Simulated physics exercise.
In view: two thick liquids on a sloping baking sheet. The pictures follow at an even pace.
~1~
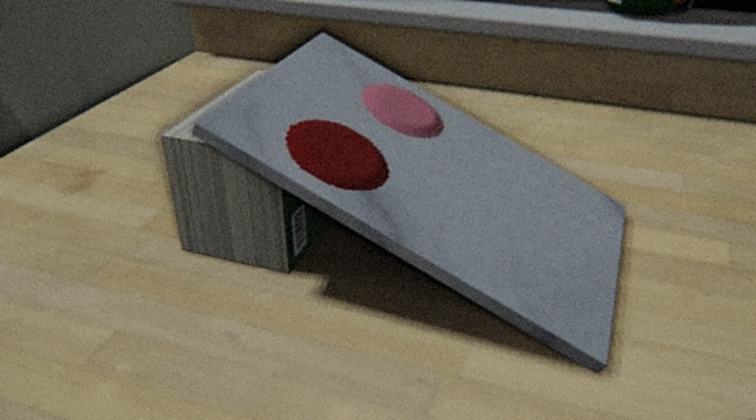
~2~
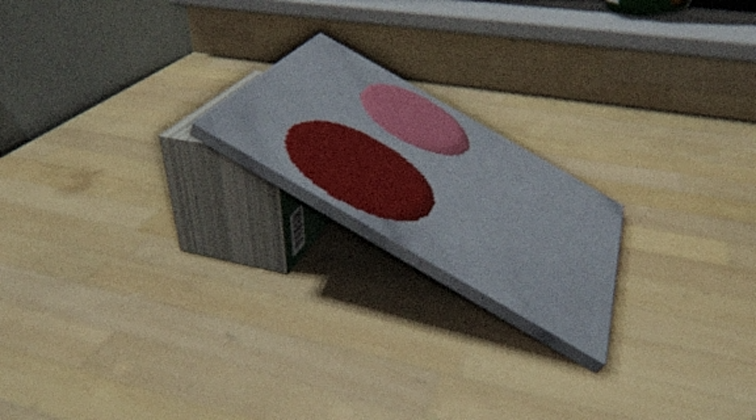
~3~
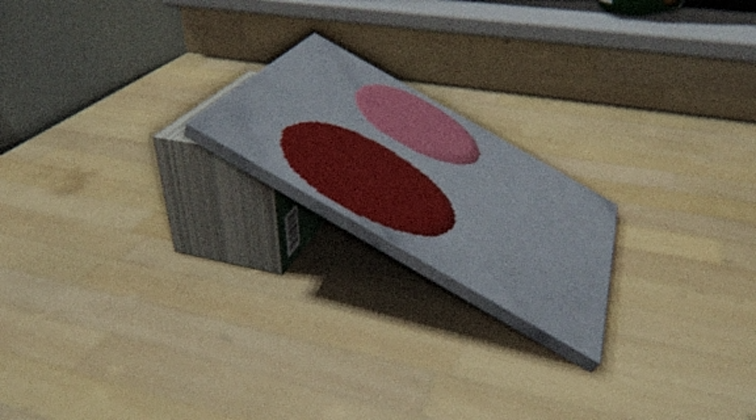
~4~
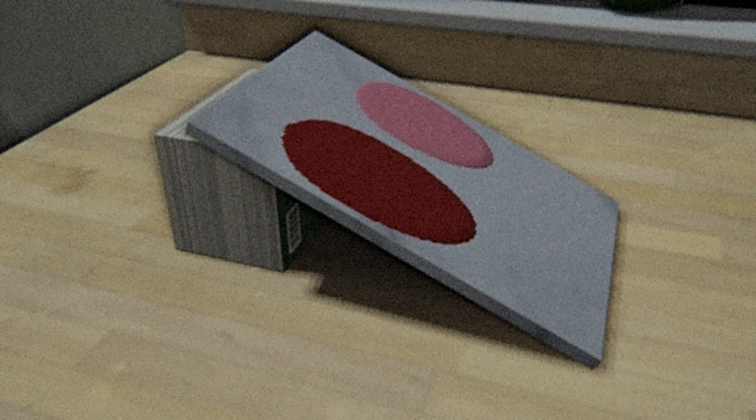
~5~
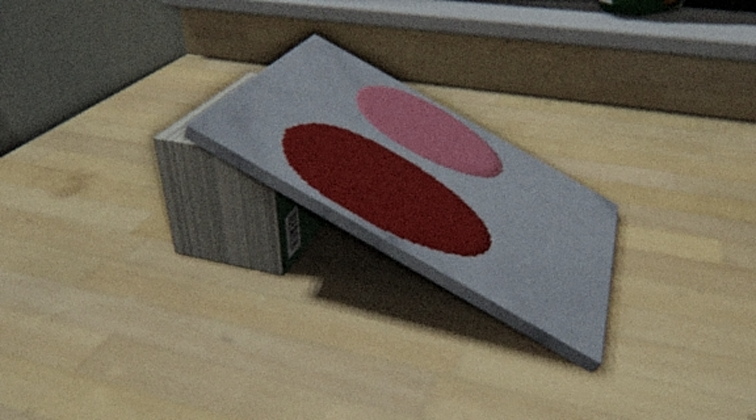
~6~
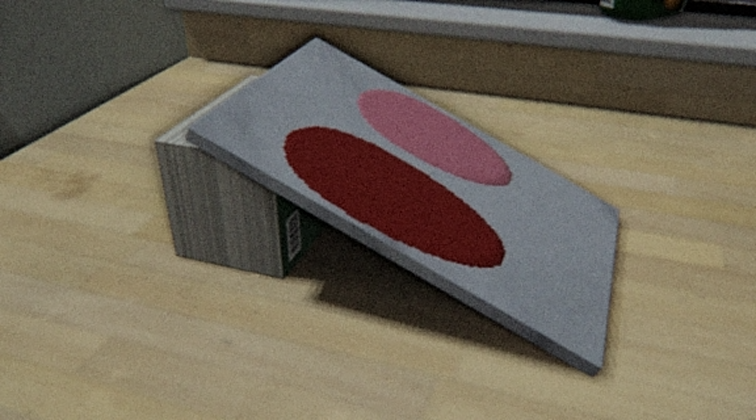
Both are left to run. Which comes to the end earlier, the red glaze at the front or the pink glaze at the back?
The front one gets there first.
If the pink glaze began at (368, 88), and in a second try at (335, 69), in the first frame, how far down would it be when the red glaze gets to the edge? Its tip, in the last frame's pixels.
One: (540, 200). Two: (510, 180).
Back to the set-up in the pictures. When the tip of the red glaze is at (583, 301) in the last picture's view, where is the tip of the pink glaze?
Close to (560, 206).
A moment on, the red glaze is close to the edge; the pink glaze is three quarters of the way down.
When it is over, the red glaze is at the low edge; the pink glaze is close to the edge.
